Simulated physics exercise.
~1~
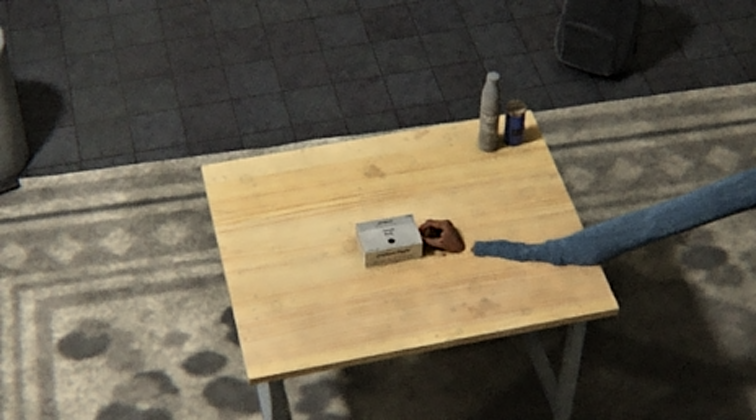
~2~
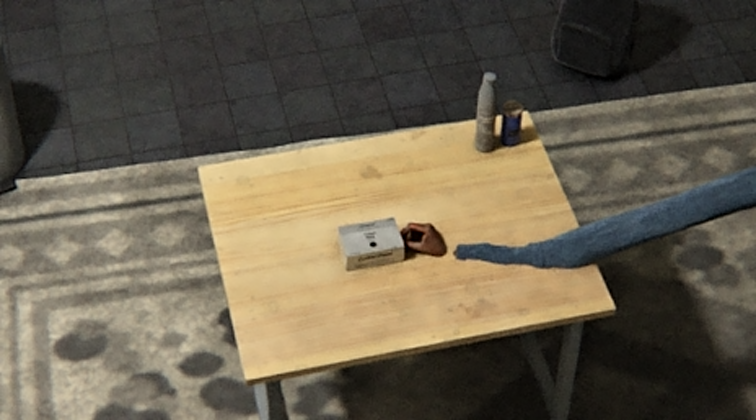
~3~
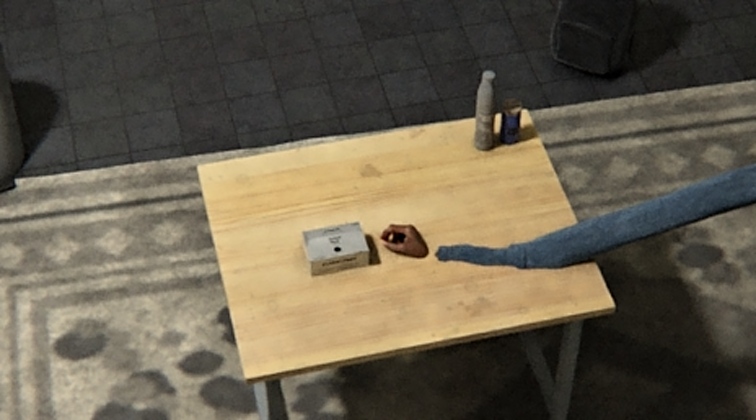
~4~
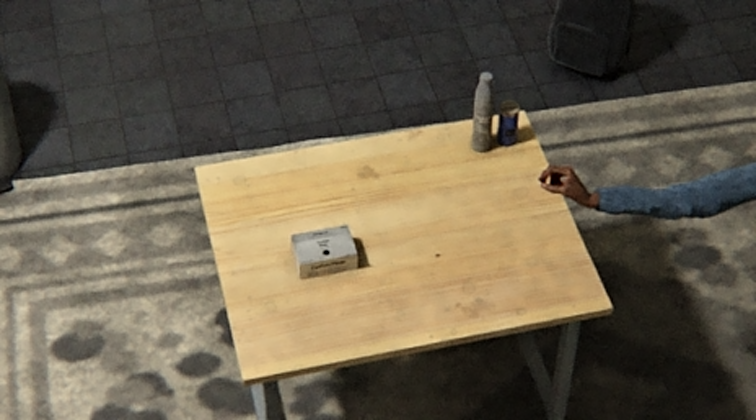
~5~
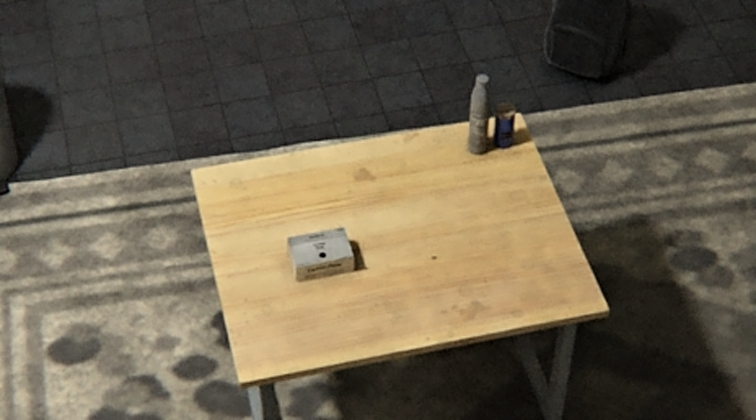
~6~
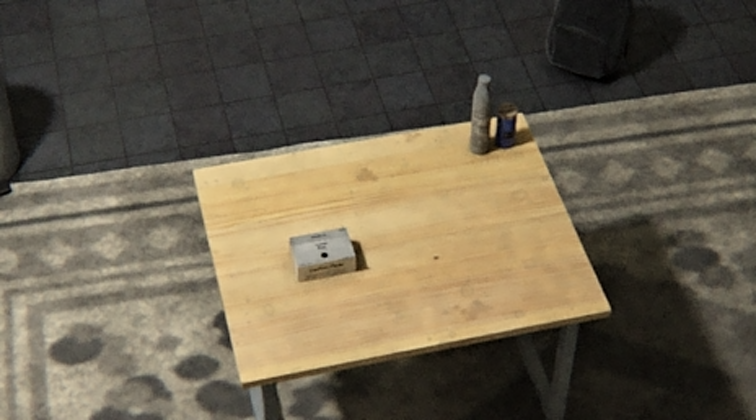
A hand pushes a white box left across a wooden table, then withdraws, leaving it there.
